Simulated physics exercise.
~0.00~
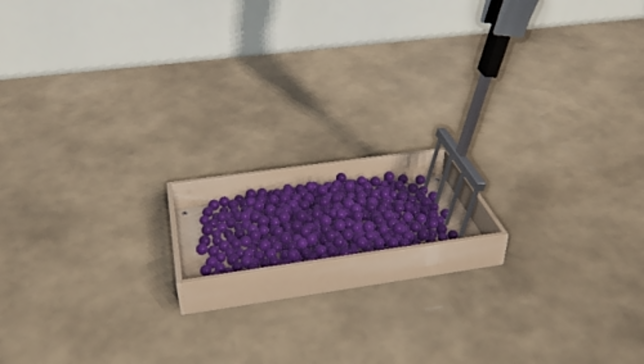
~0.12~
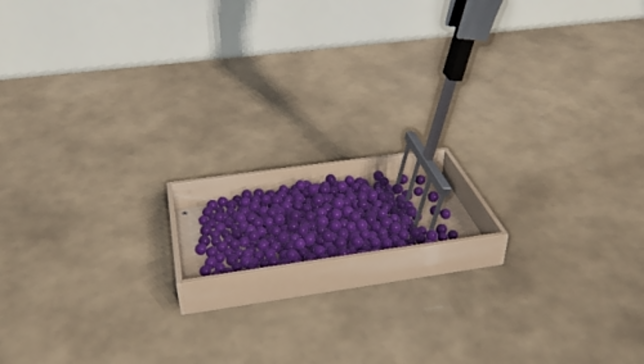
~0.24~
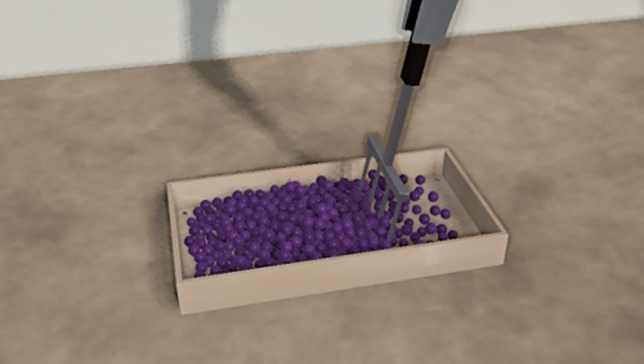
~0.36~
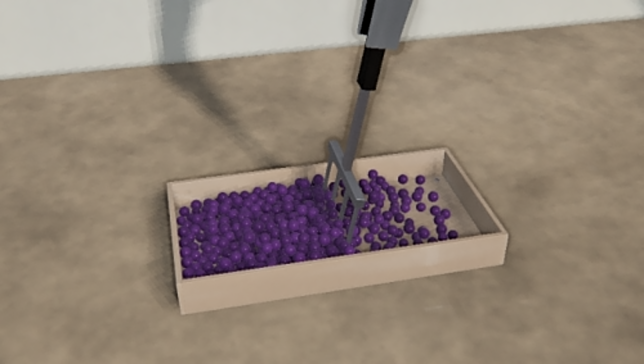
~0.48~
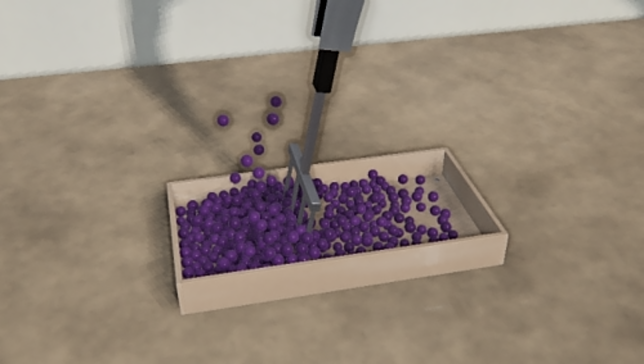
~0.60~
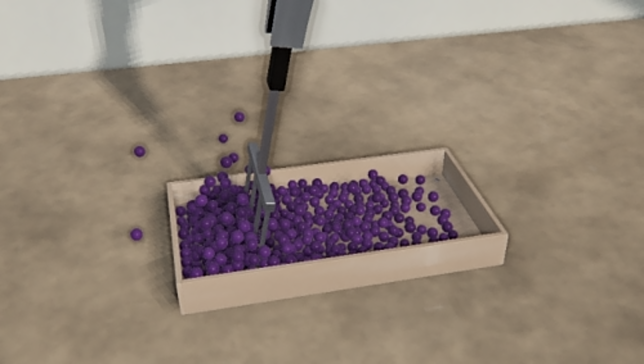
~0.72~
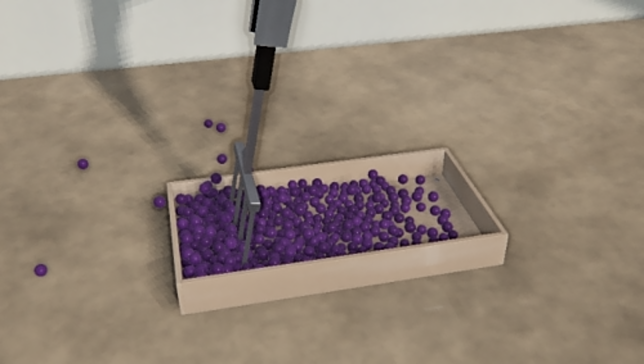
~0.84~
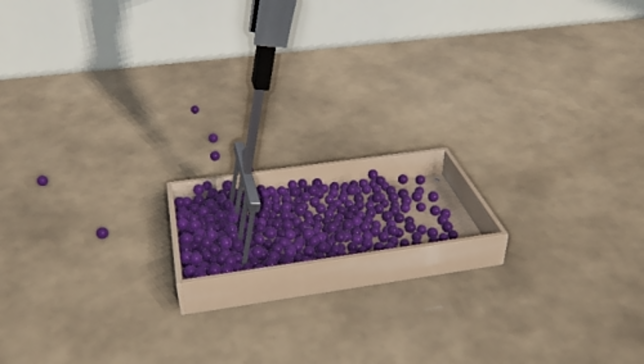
A robot arm dragged a gray, fork-like comb leftward through small purple beads in a shallow tan tray, piling them toward the left end and flicking several over the edge, then stopped with most still inside and a few strays outside.
